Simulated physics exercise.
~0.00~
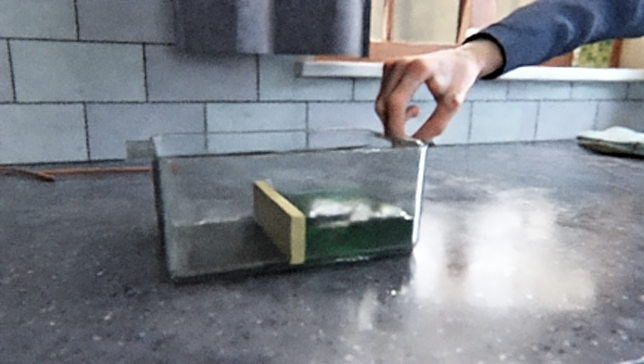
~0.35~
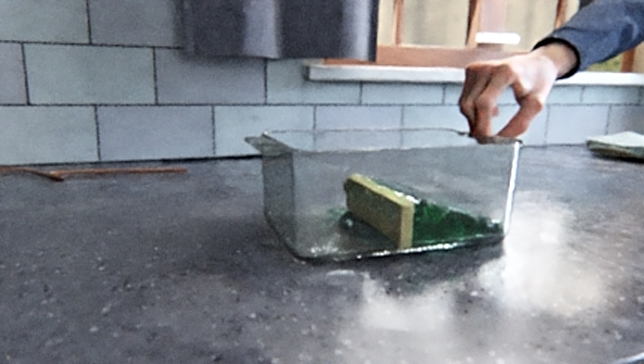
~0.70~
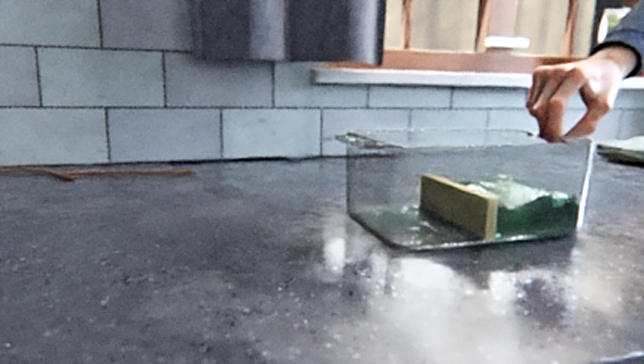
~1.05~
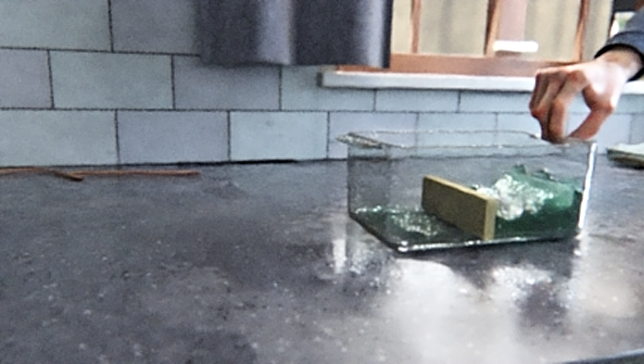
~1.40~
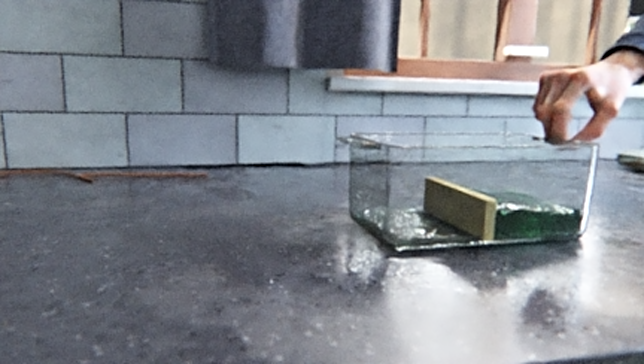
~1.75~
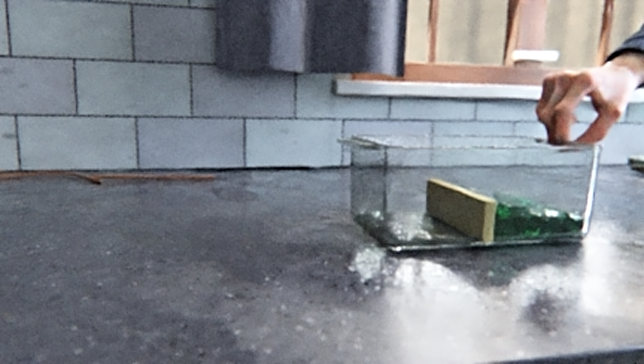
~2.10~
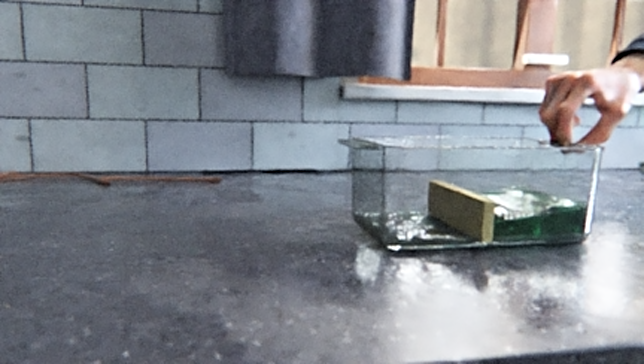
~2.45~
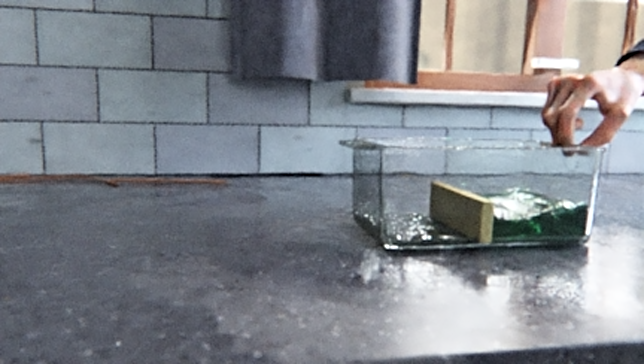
A hand in a dark blue sleeve grips the right end of a clear oblong tub on a dark, glossy counter, seen from the side and slightly above, with pale grey-blue tiles, a dark curtain and a wood-framed window behind. A low yellowish wall divides the tub, with green water on its right and the left part empty. The hand pulls the tub to the right, and the water heaves and spills over the wall. The tub stops while the water keeps sloshing. It ends at rest, with a little water left of the upright wall and most still on the right.
